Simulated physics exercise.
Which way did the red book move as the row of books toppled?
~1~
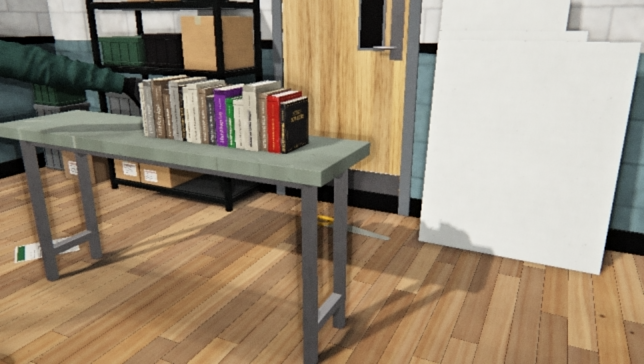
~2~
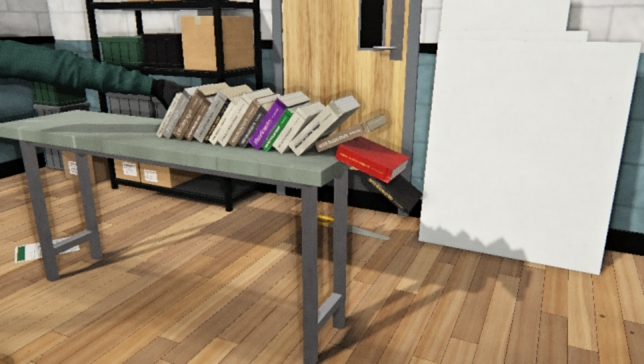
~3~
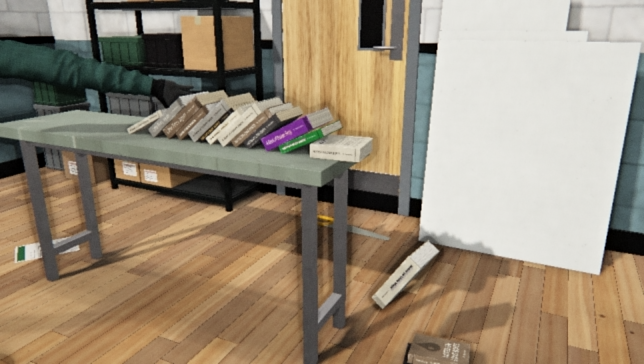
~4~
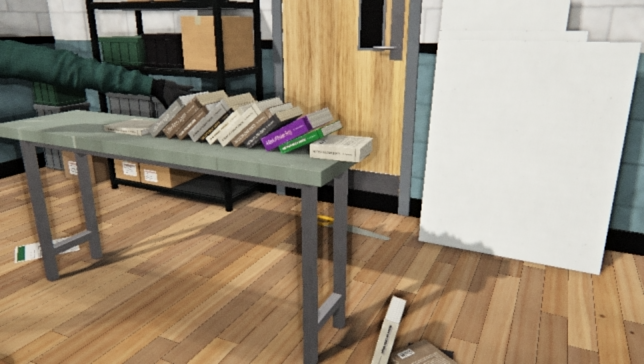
The red book moved to the right, toward and past the end of the table.
